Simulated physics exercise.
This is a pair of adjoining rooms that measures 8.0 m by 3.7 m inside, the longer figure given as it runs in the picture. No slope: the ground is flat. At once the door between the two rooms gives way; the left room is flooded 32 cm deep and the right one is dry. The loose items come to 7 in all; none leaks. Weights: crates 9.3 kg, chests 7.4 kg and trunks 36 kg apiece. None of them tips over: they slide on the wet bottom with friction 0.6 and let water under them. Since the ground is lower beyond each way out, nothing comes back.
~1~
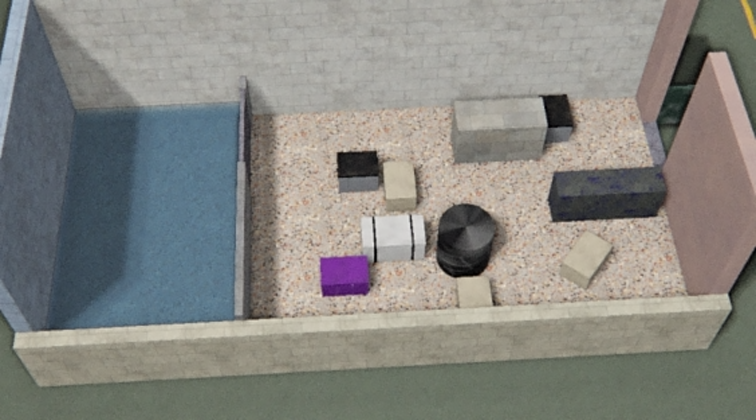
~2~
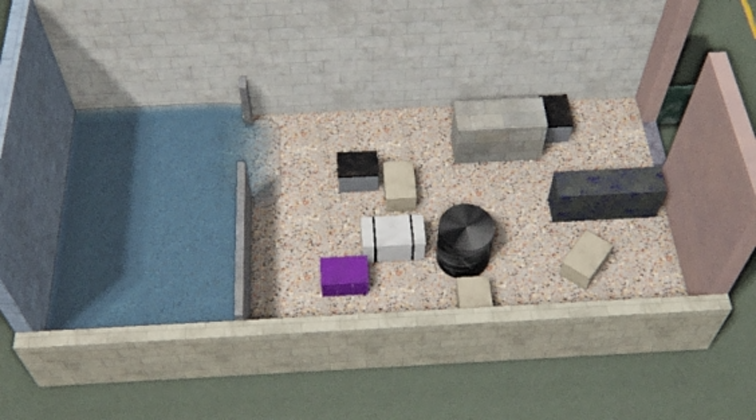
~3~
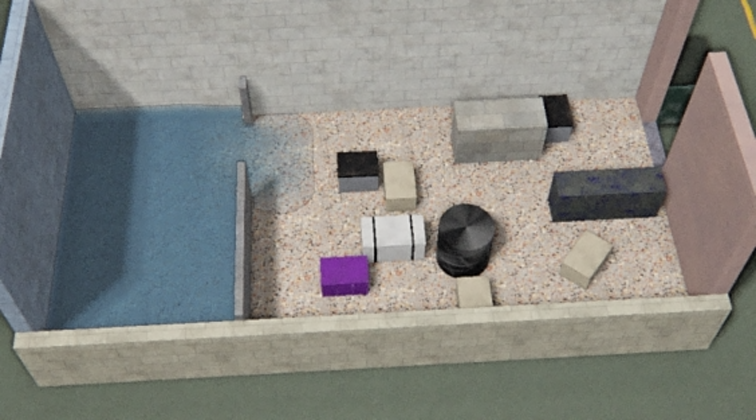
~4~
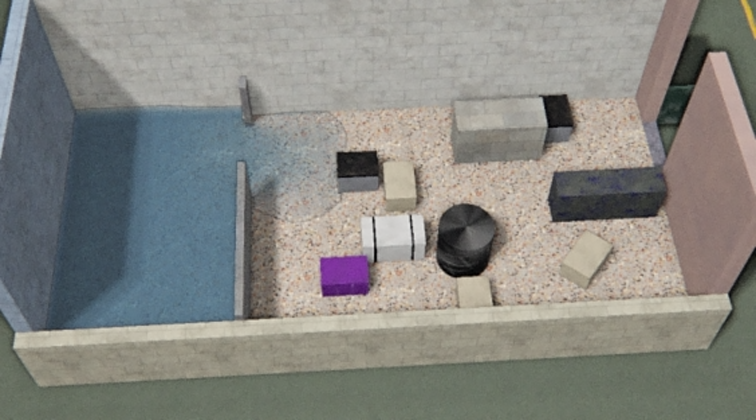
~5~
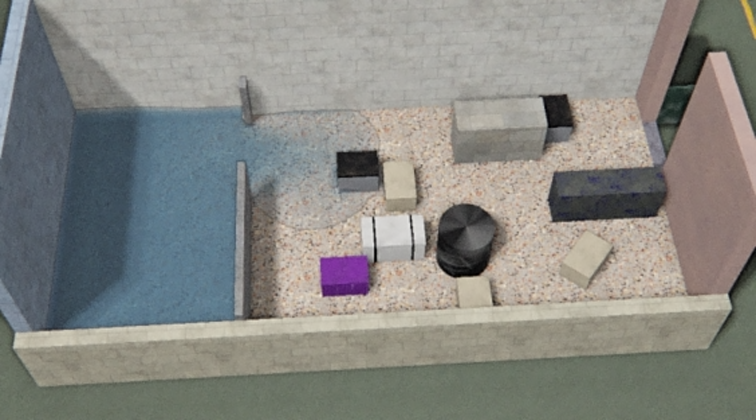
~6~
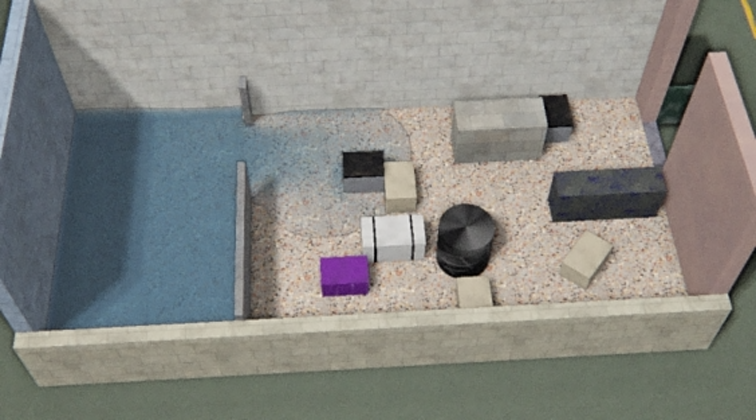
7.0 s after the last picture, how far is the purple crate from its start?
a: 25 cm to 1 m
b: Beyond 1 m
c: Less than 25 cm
Less than 25 cm (c).
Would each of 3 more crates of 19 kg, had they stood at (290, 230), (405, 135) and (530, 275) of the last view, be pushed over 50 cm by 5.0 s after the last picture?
Order as asked - stays inside, goes beyond, stays inside.
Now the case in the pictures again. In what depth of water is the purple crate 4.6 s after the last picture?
Somewhere close to 2 cm.
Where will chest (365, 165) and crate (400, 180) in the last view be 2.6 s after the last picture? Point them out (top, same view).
About (503, 192) for the first and (537, 190) for the second.
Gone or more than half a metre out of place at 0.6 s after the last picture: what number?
I make it 0 by then.
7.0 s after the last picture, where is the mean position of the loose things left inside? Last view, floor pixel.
Around (477, 259).
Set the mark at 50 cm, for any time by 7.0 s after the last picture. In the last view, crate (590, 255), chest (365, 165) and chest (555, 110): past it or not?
In sequence: Exceeds it / exceeds it / exceeds it.
Then, 0.6 s after the last picture the purple crate is near (344, 270), 0.0 m from its start, aground; 0 of 7 are out; 1 afloat.
Then, 2.6 s after the last picture the purple crate is near (344, 270), 0.0 m from its start, aground; 0 of 7 are out; 2 afloat.
Then, 4.6 s after the last picture the purple crate is near (344, 270), 0.0 m from its start, aground; 0 of 7 are out; 4 afloat.
Then, 7.0 s after the last picture the purple crate is near (344, 270), 0.0 m from its start, aground; 1 of 7 are out; 4 afloat.
